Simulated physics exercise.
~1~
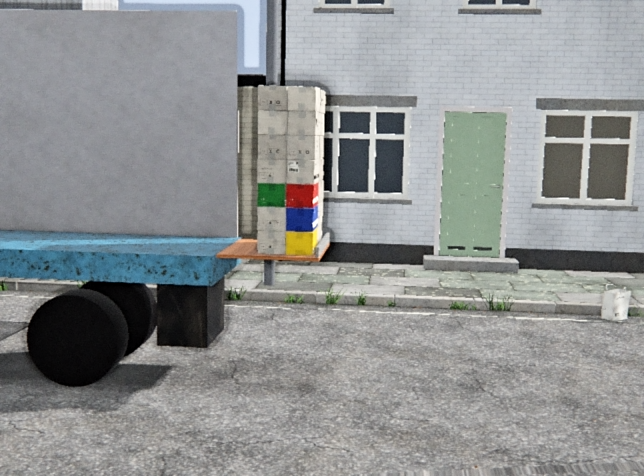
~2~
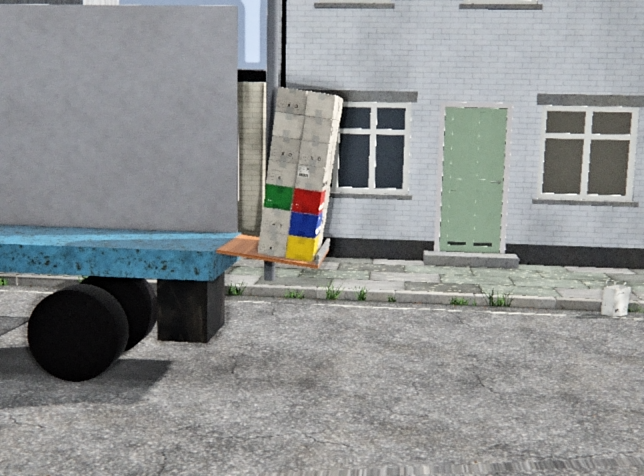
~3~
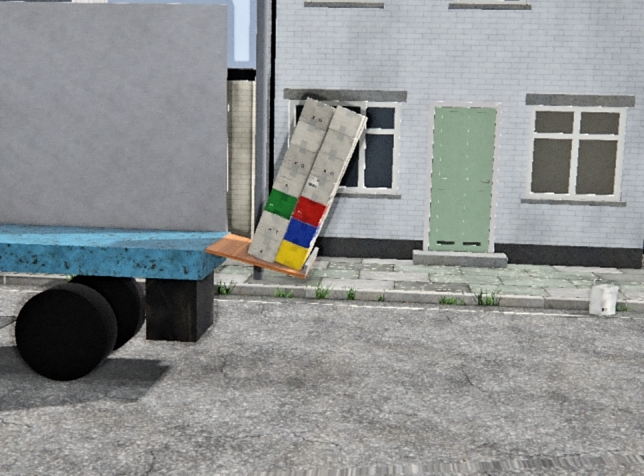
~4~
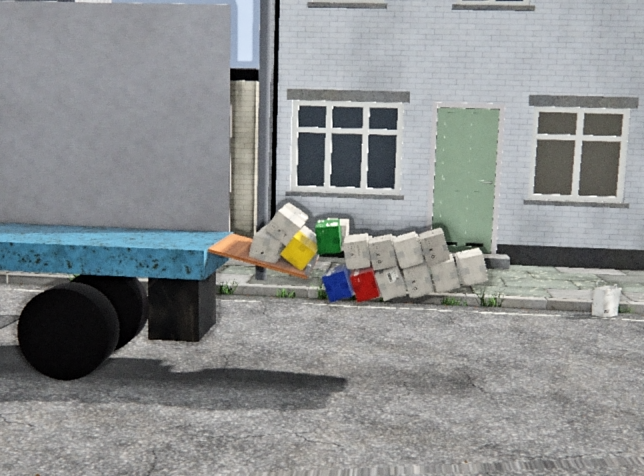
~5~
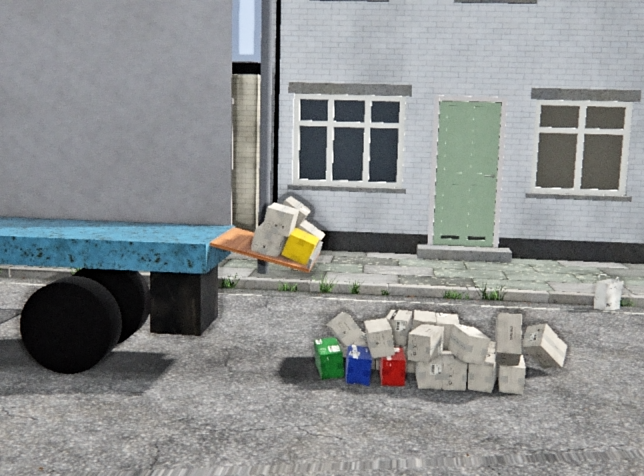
In this clip, a tall stack of mostly grey parcels, with green, red, blue and yellow ones low down, leans right as a lorry's orange tail lift tilts. The stack topples and breaks apart, leaving yellow and a few grey parcels aboard while the rest lie on the road.
